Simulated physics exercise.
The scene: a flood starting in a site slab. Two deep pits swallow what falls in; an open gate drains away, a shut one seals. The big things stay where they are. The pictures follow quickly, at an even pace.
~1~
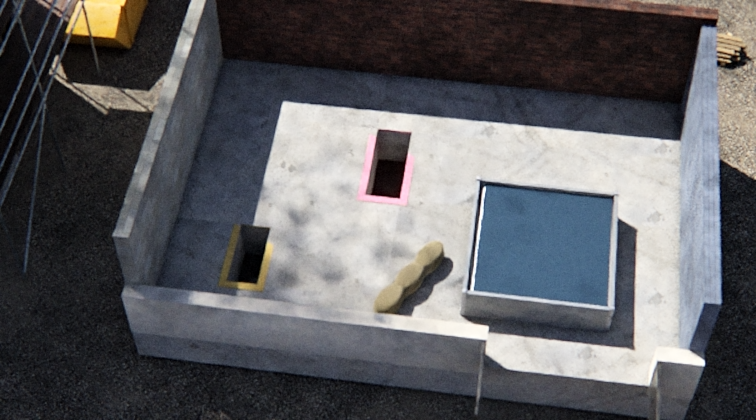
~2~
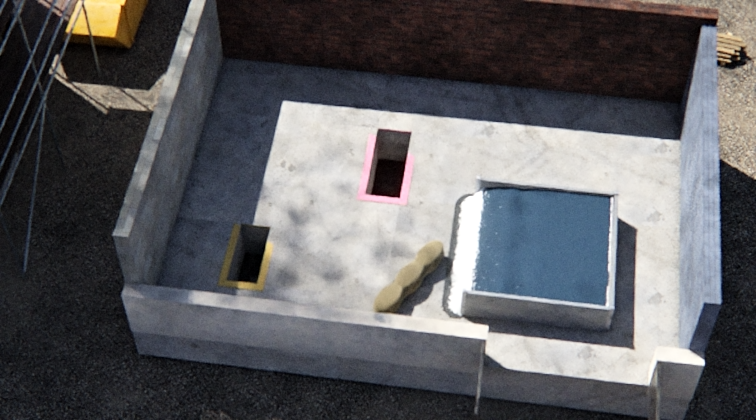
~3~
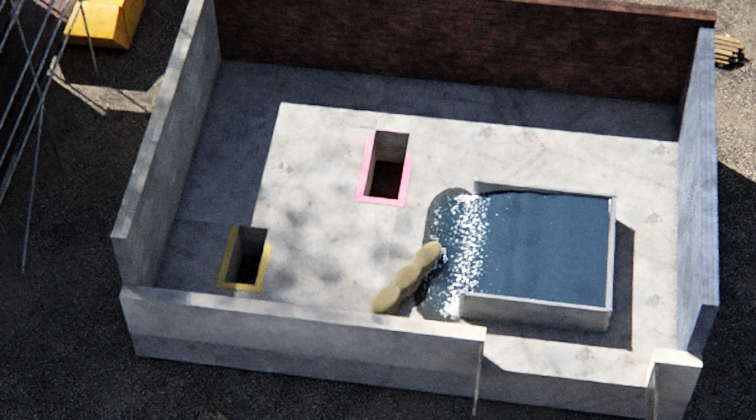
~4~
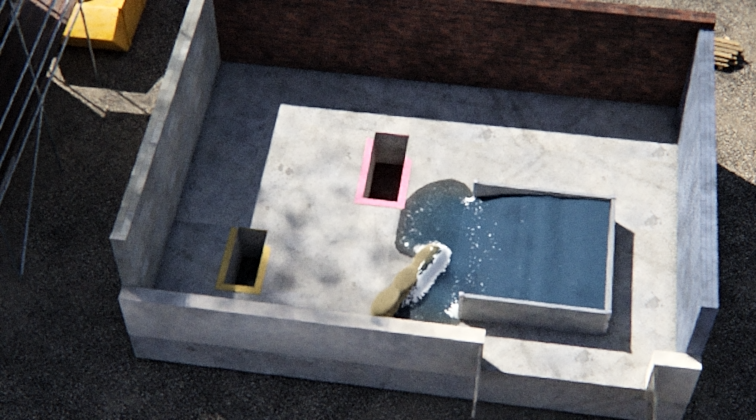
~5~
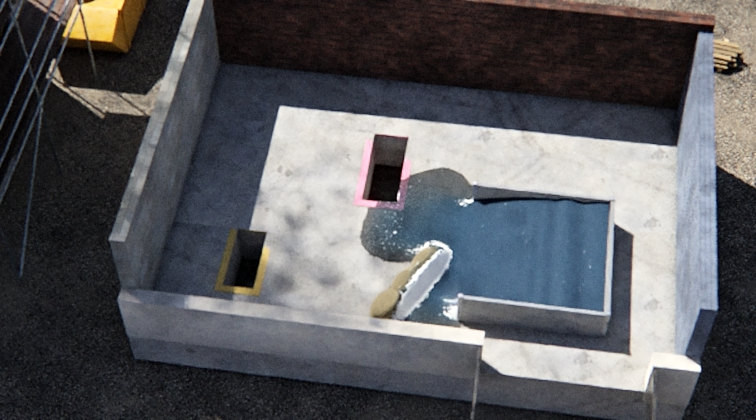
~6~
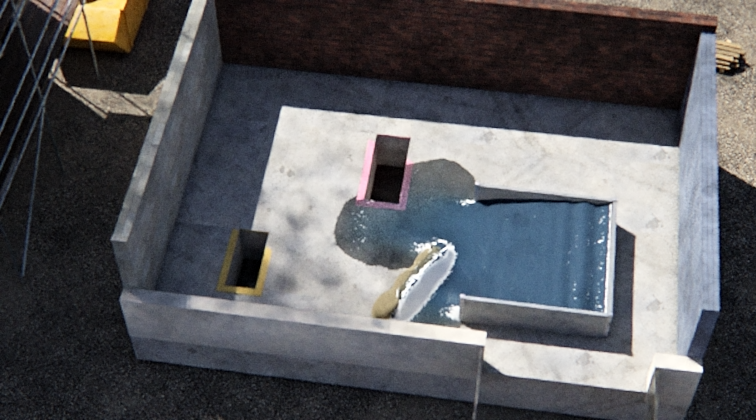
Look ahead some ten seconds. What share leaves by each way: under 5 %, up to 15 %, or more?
The gate takes between 5 and 15 %; the pink pit takes over 15 %; the yellow pit takes over 15 %.
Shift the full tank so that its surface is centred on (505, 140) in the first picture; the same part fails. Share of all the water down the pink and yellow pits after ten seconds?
Per cent: Pink 65, yellow 8.
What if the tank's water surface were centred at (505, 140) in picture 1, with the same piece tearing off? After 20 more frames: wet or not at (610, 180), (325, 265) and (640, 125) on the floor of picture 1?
One after the other: Dry, covered, clear.
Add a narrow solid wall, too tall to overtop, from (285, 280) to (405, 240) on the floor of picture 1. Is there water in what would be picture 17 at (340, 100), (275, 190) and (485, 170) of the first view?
As listed: No water, wet, no water.
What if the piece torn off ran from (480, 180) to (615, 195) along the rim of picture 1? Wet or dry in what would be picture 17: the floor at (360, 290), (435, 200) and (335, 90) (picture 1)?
In that order: Free of water, no water, free of water.
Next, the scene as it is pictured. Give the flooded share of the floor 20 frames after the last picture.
Roughly 50 per cent.
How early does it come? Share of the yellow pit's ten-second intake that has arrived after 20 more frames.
I make it 35 per cent.
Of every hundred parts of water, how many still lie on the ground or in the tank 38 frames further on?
I make it 58 per cent.
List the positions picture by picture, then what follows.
The first frame shows the tank at (542, 244) is whole and still.
In the second frame, the front is at (467, 199), out from the gap at (472, 249).
In the third frame, the front is at (451, 193), out from the gap at (470, 252).
In the fourth frame, the front is at (438, 185), out from the gap at (469, 255).
In the fifth frame, water pours out at (468, 257) and has run to a hidden place.
In the sixth frame, the front is at (350, 206), out from the gap at (470, 257).
A moment on, water covers 20 % of the floor; the gate 0 %, the pink pit 3 %, the yellow pit 0 %.
Next, water covers 40 % of the floor; the gate 0 %, the pink pit 9 %, the yellow pit 2 %.
Then, water covers 50 % of the floor; the gate 1 %, the pink pit 16 %, the yellow pit 9 %.
Later, water covers 60 % of the floor; the gate 4 %, the pink pit 22 %, the yellow pit 17 %.
In the end, water covers 70 % of the floor; the gate 7 %, the pink pit 26 %, the yellow pit 26 %.
